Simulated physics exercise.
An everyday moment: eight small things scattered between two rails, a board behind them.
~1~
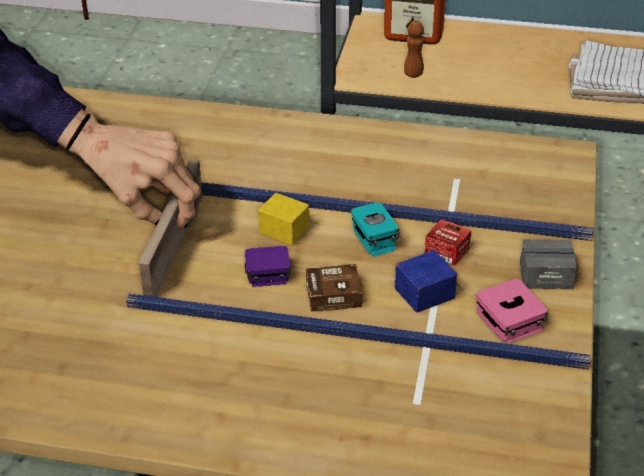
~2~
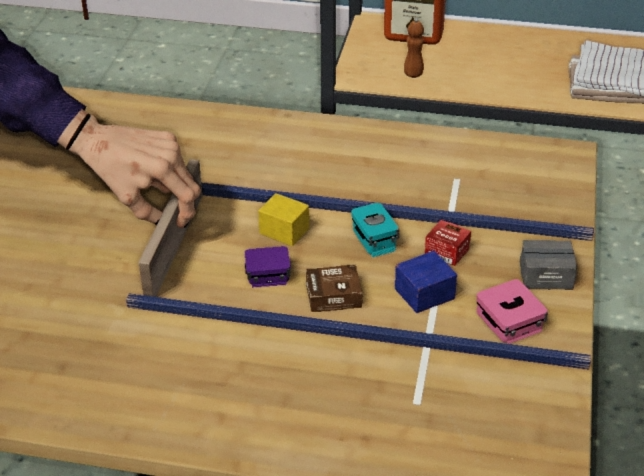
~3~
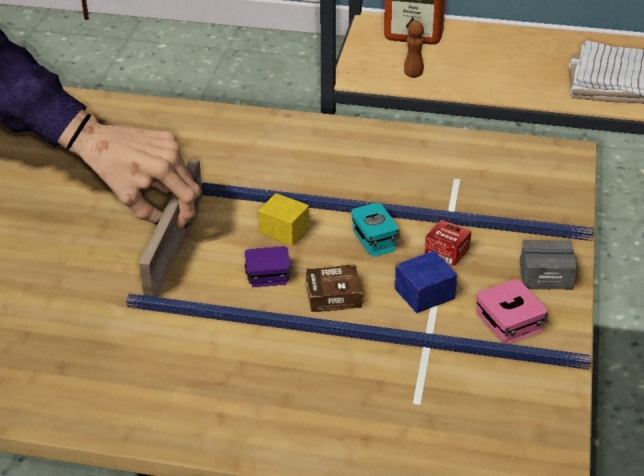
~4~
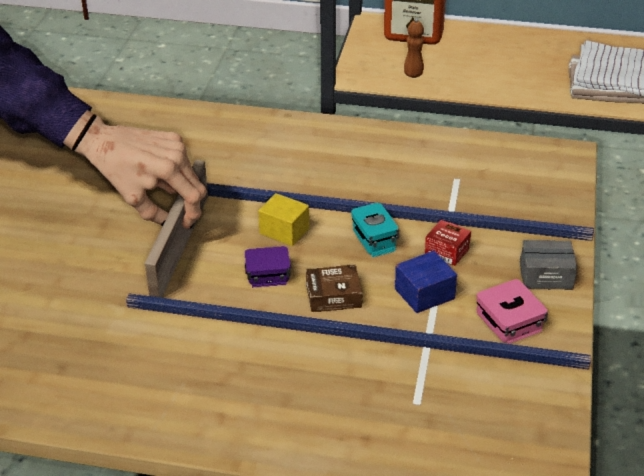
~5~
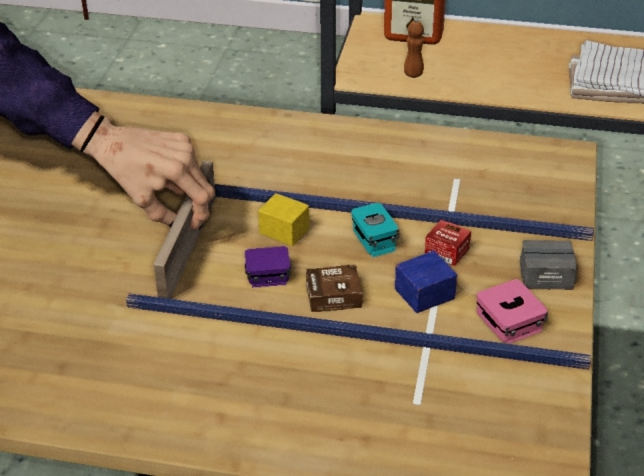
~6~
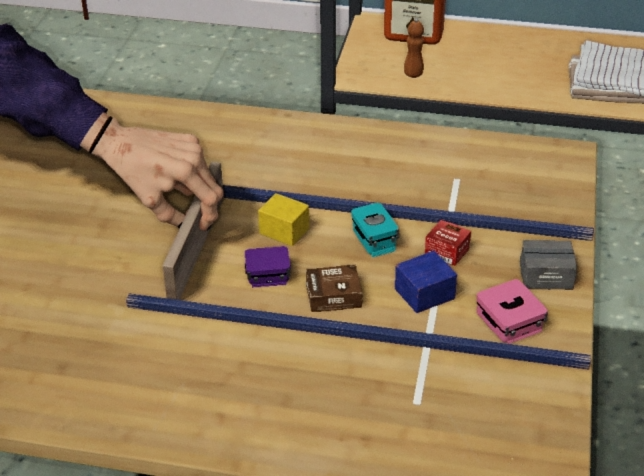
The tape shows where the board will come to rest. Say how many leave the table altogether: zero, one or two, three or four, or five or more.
As it turns out, the number that fall off is zero.
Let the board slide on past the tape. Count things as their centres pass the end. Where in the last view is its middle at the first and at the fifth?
Near (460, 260) and (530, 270).
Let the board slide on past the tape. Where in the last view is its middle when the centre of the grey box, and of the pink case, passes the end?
Its middle is around (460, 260) and around (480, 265).
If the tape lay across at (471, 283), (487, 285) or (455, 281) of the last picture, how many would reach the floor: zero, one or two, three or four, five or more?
For each place: One to two; one to two; not one.
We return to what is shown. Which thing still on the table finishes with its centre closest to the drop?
That is the grey box.
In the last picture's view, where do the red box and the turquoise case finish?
First (536, 249), then (502, 247).
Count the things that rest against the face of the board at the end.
It touches 2.
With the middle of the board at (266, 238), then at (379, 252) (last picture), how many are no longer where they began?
The counts are 2 and 6.
Early on, none off yet; grey box at rest near (548, 265); pink case at rest near (510, 313); red box at rest near (448, 243).
Finally, the number that fall off is zero.
